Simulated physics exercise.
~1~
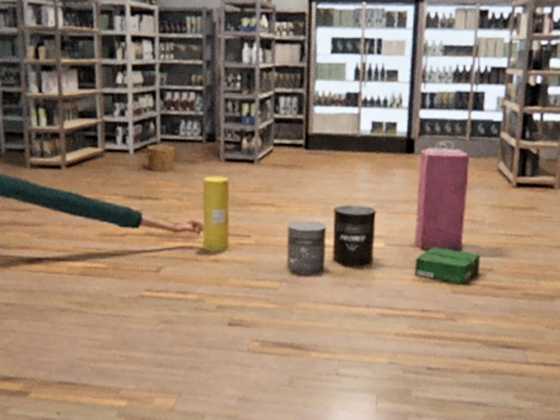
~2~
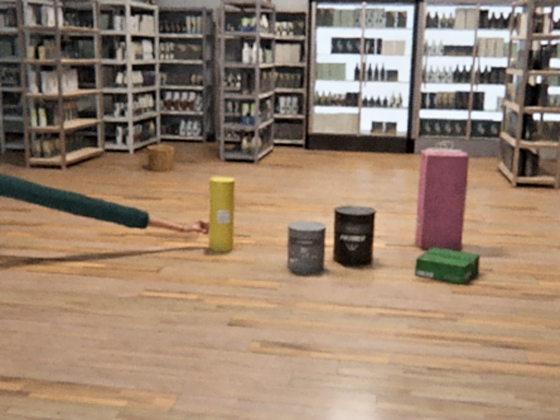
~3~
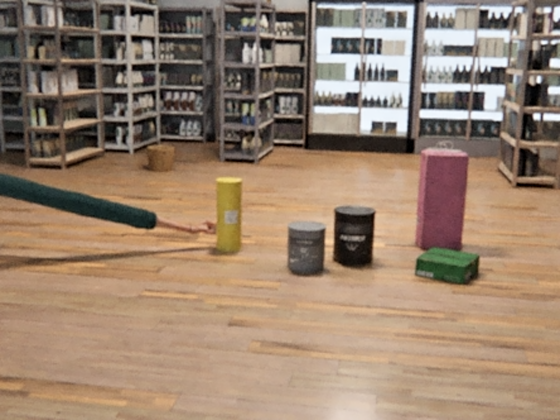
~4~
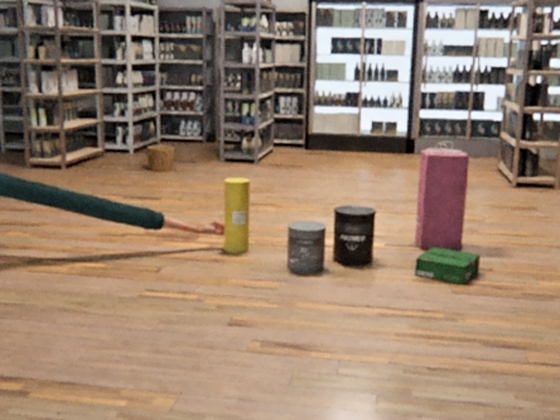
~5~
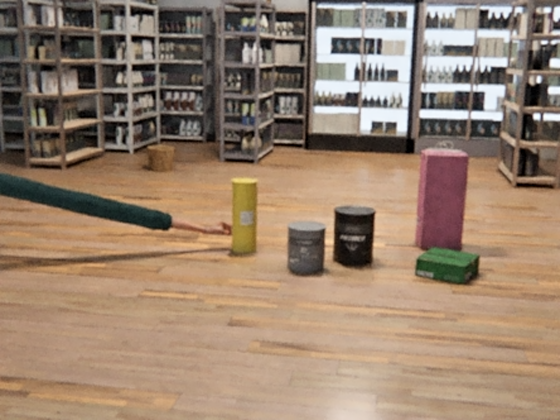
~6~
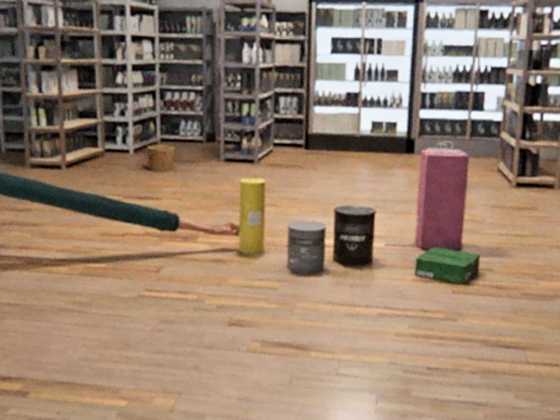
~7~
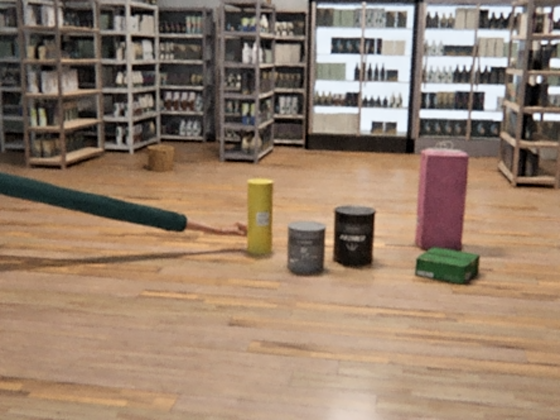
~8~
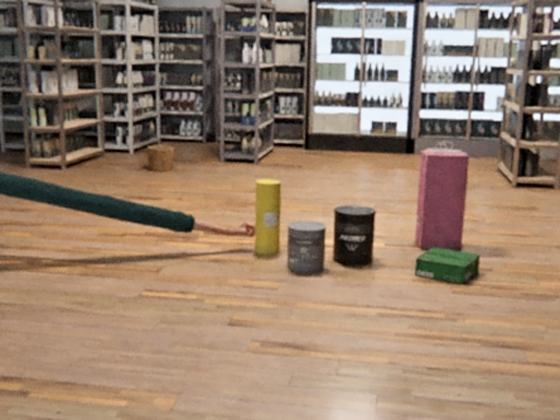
A tall yellow canister stands upright on the wooden floor of a shop-like room lined with shelves of bottles, seen by a still camera from slightly above. To its right are a grey pail, a black pail just behind it, a tall pink box and a low green parcel. An arm in a dark green sleeve reaches in from the left, its hand at the canister's side. The hand pushes the canister steadily to the right, and it slides without tipping. It ends upright close beside the grey pail, while everything else stays in place.
